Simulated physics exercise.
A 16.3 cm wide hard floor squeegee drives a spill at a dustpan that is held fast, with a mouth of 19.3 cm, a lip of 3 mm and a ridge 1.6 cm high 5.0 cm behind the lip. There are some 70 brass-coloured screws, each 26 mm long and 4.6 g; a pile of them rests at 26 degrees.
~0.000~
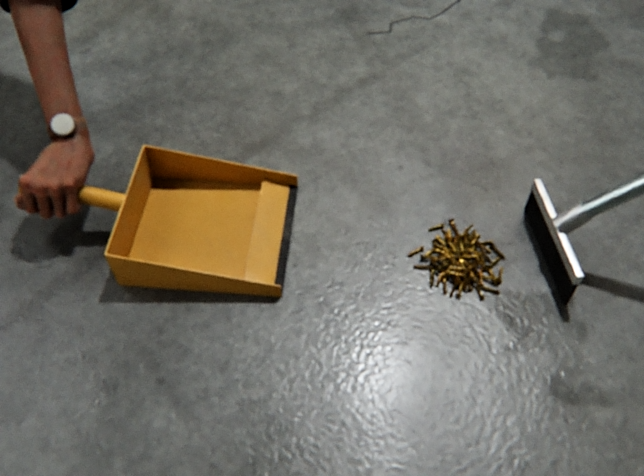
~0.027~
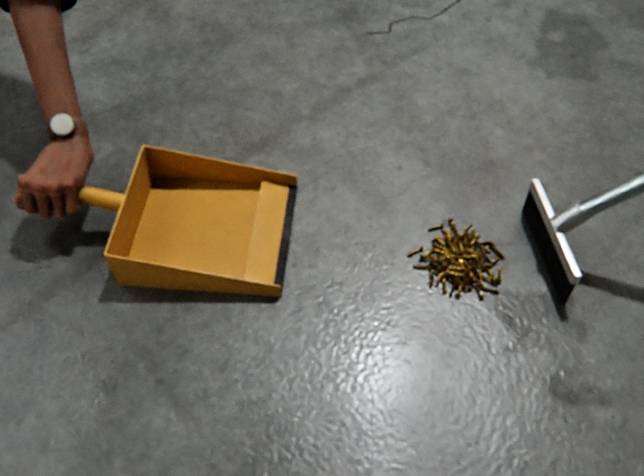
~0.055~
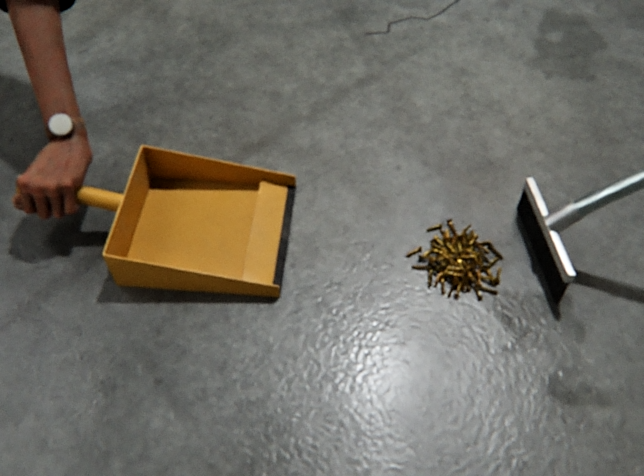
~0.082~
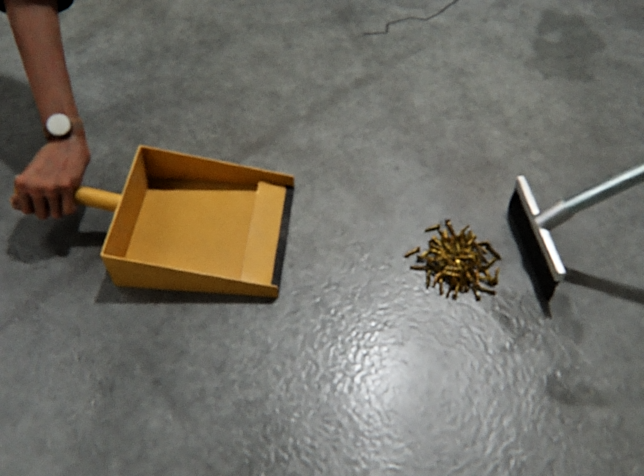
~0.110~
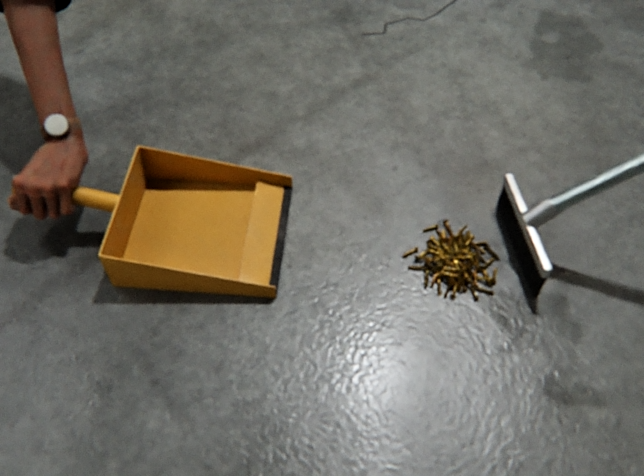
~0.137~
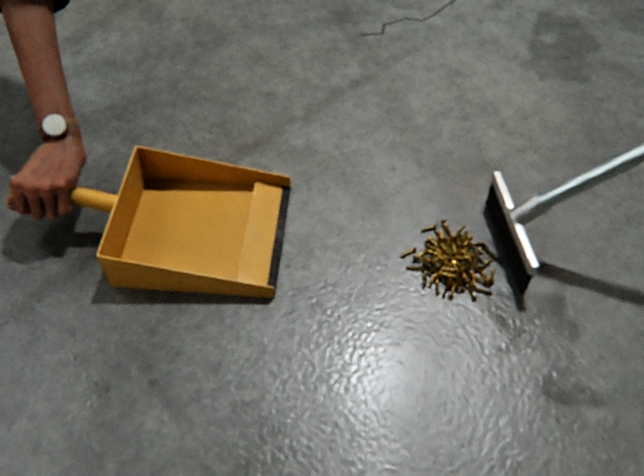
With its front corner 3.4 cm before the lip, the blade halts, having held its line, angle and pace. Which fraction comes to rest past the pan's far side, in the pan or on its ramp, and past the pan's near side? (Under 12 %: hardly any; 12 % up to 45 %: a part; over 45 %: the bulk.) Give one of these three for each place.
As I see it, past the pan's far side: Odds are it gets a meagre share, in the pan or on its ramp: Odds are it gets a meagre share, past the pan's near side: Odds are it gets a meagre share.
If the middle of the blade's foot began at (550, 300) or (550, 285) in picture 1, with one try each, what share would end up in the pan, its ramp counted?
Some 5 and 0 per cent.
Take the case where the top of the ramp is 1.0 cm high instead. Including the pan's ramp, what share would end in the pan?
It would be roughly 0 percent.
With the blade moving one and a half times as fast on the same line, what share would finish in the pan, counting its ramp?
In that case roughly 0 percent.
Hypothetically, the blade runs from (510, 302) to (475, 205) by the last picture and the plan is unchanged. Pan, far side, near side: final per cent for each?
Pan 0, far 0, near 55.
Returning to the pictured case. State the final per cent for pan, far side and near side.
Far side 0 %, pan 0 %, near side 5 %.
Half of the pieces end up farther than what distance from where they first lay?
Roughly 14 cm.
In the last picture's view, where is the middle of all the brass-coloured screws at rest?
Est. centre at rest: (340, 258) px.
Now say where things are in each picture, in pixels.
Blade from (577, 280) to (536, 187), moved 0.0 cm, 0 of the pieces shifted so far; middle of the pieces at (464, 261); pan at (200, 232), in the first frame.
Blade from (575, 279) to (534, 186), moved 0.2 cm, 0 of the pieces shifted so far; middle of the pieces at (464, 261), in the second frame.
Blade from (568, 278) to (528, 185), moved 0.8 cm, 0 of the pieces shifted so far; middle of the pieces at (463, 262), in the third frame.
Blade from (559, 276) to (520, 184), moved 1.8 cm, 0 of the pieces shifted so far; middle of the pieces at (461, 262), in the fourth frame.
Blade from (545, 273) to (508, 182), moved 3.1 cm, 0 of the pieces shifted so far; middle of the pieces at (459, 262), in the fifth frame.
Blade from (532, 270) to (496, 179), moved 4.5 cm, 0 of the pieces shifted so far; middle of the pieces at (457, 262); pan at (192, 233). The blade's pace is about 0.52 m/s, heading 16 degrees away from the viewer's side, in the sixth frame.
After 0.39 s, middle of the blade 18 cm from the lip; 0 % over the lip, far side 0 %, near side 0 %.
After 0.56 s, middle of the blade 10 cm from the lip; 0 % over the lip, far side 0 %, near side 0 %.
After 0.85 s, middle of the blade 5 cm from the lip; 0 % over the lip, far side 0 %, near side 5 %.
By 1.8 s all is still; far side 0 %, pan 0 %, near side 5 %, in front of the lip or behind the blade 95 %.
